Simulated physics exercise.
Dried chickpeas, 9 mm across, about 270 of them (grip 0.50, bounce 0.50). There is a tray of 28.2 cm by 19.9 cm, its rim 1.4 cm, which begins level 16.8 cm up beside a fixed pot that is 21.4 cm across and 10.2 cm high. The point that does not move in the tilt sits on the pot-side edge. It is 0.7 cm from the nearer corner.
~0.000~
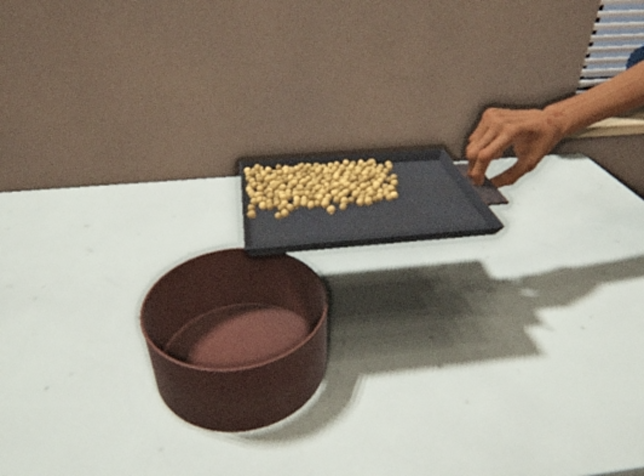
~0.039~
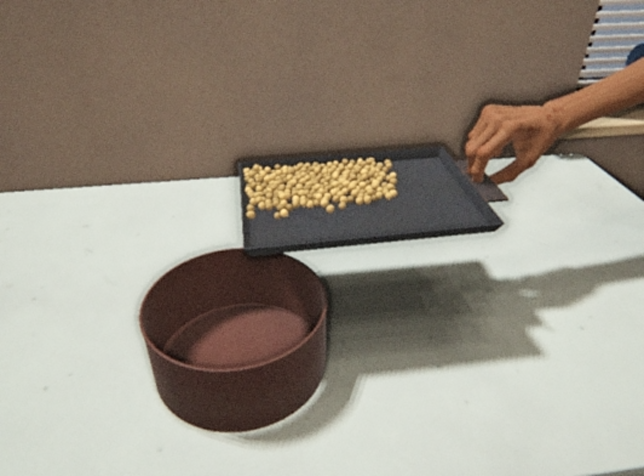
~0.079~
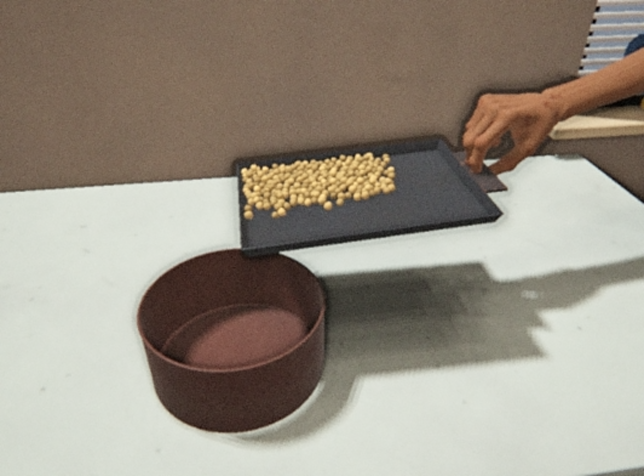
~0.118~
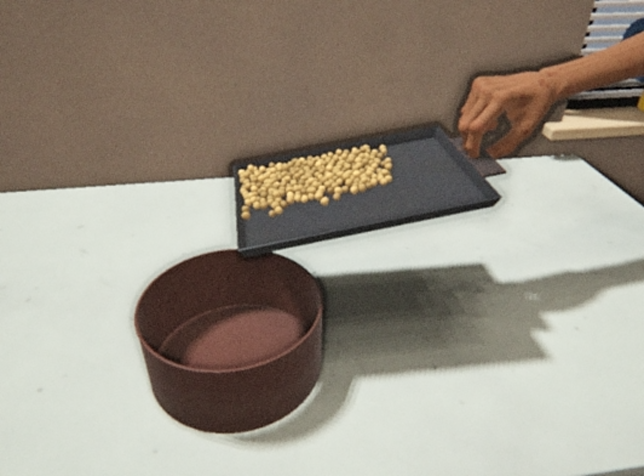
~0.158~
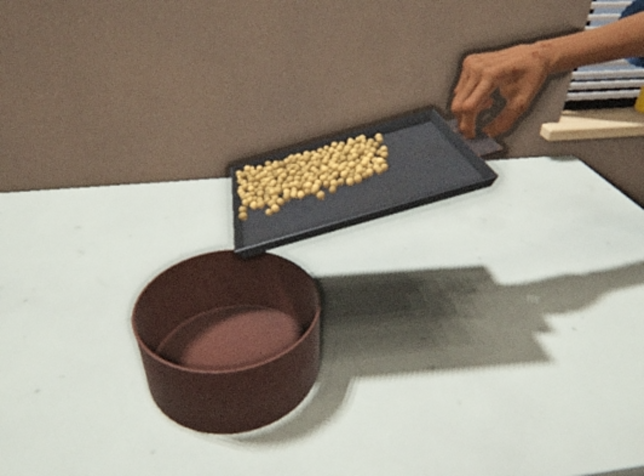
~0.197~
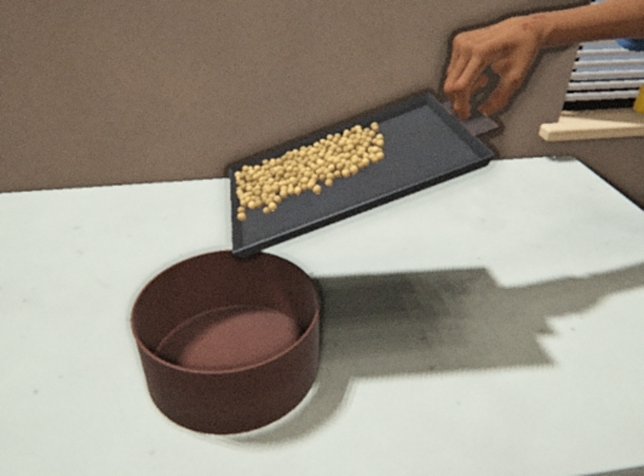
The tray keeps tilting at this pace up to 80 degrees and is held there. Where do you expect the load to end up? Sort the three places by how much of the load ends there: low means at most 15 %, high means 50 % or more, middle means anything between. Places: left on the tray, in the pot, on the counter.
Tray - low, pot - middle, counter - high.
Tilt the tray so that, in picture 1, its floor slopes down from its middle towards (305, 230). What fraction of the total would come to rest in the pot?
I'd estimate about 100 %.
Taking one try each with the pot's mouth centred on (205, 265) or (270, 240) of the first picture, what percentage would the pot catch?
The shares would be near 75 and 70 per cent respectively.
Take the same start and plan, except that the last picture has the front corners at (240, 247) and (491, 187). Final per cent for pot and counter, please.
Pot 65; counter 35.
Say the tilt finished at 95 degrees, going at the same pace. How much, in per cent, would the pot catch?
Roughly 35 percent.
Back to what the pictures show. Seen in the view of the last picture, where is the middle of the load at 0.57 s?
Load centre est.: (244, 181) px.
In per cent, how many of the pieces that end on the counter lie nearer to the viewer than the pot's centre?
Some 0 per cent.
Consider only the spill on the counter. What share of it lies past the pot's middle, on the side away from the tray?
Around 90 per cent, give or take.
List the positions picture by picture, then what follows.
Tray tilt 0 degrees, front corners at (251, 245) and (497, 224); middle of the pieces at (318, 181); pot at (236, 300), in the first picture.
Tray tilt 1 degrees, front corners at (250, 245) and (497, 221); middle of the pieces at (318, 180), in the second picture.
Tray tilt 4 degrees, front corners at (247, 245) and (496, 211), lowest corner left back; middle of the pieces at (315, 178), in the third picture.
Tray tilt 8 degrees, front corners at (244, 246) and (494, 195), lowest corner left back; middle of the pieces at (312, 174), in the fourth picture.
Tray tilt 14 degrees, front corners at (240, 247) and (490, 175), lowest corner left back; middle of the pieces at (307, 169), in the fifth picture.
Tray tilt 19 degrees, front corners at (238, 247) and (486, 154), lowest corner left back; middle of the pieces at (304, 164); pot at (227, 302). Its pace works out near 140 degrees a second, in the sixth picture.
Then, at 0.42 s, tilt 50 degrees; the tray holds 100 %, the pot 0 %.
Then, at 0.57 s, tilt 71 degrees; the tray holds 90 %, the pot 0 %.
Then, at 0.85 s, tilt 80 degrees; the tray holds 10 %, the pot 30 %.
At rest (1.6 s), tray 0 %, pot 35 %, counter 65 %.
